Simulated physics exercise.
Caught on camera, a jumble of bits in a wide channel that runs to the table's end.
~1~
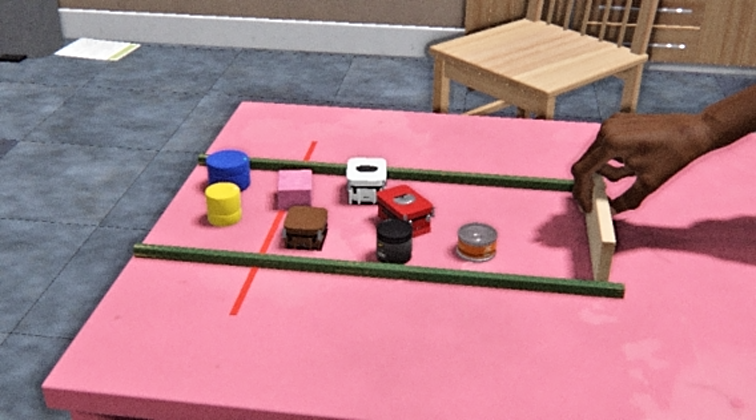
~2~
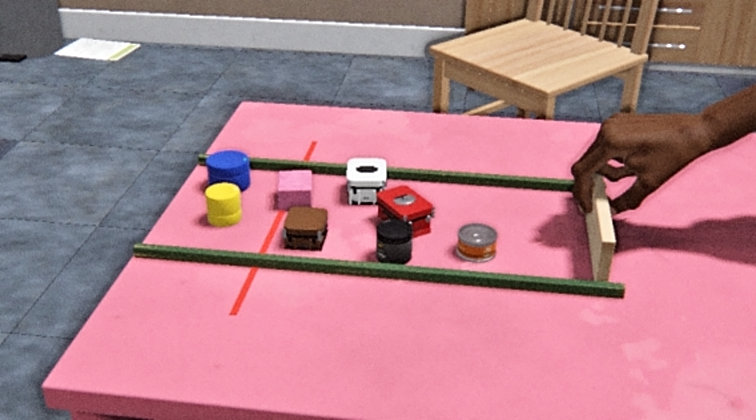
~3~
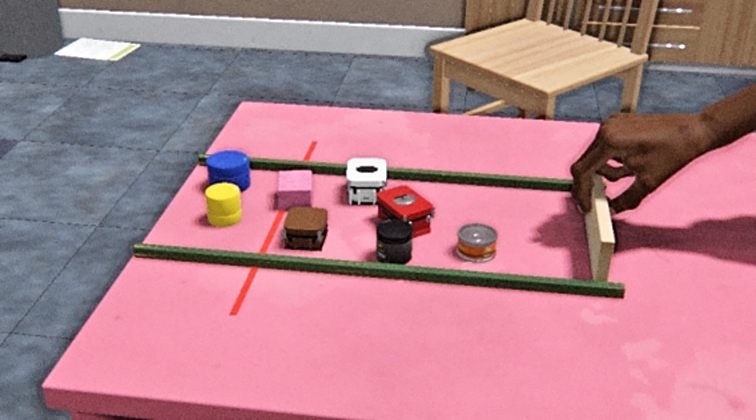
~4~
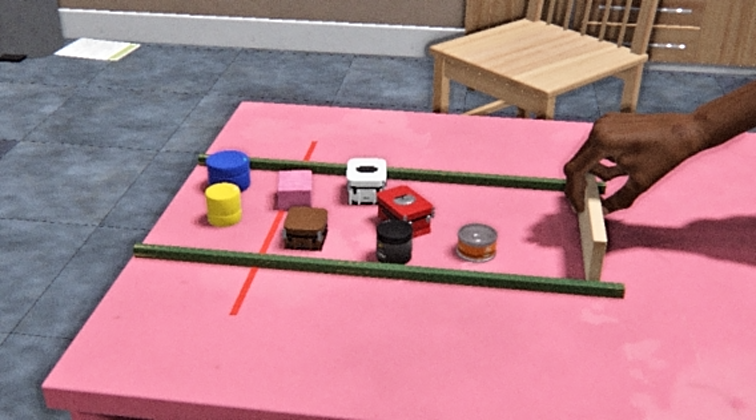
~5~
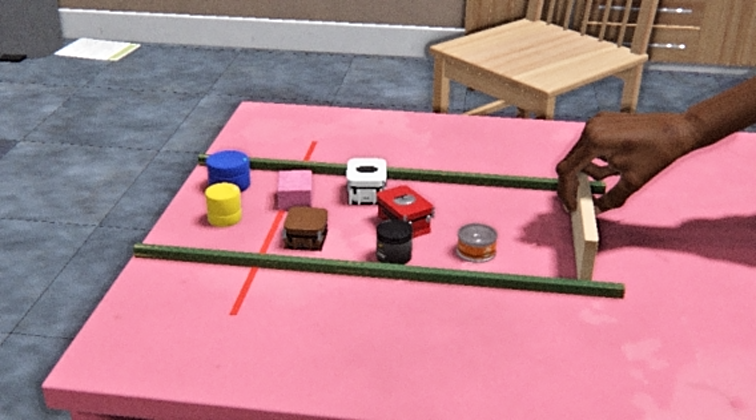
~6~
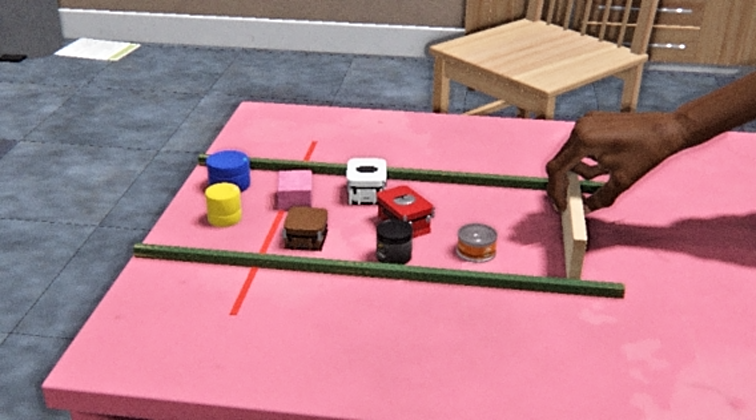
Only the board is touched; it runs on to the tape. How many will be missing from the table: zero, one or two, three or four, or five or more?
The number that fall off is zero.
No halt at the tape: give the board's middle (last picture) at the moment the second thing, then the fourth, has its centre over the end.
About (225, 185), then (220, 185).
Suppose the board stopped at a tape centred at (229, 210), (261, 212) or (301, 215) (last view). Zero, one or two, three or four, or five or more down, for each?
For each place: 1 or 2; not one; none at all.
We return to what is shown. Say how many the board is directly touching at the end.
In contact: 4.
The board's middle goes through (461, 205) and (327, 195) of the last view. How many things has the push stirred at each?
The counts are 1 and 6.
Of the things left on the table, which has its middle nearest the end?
The blue lid.
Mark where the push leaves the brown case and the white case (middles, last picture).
The brown case stops around (215, 225); the white case around (276, 174).
Early on, none off yet; blue lid at rest near (229, 172); yellow lid at rest near (224, 205); pink block at rest near (295, 191).
Finally, the number that fall off is zero.
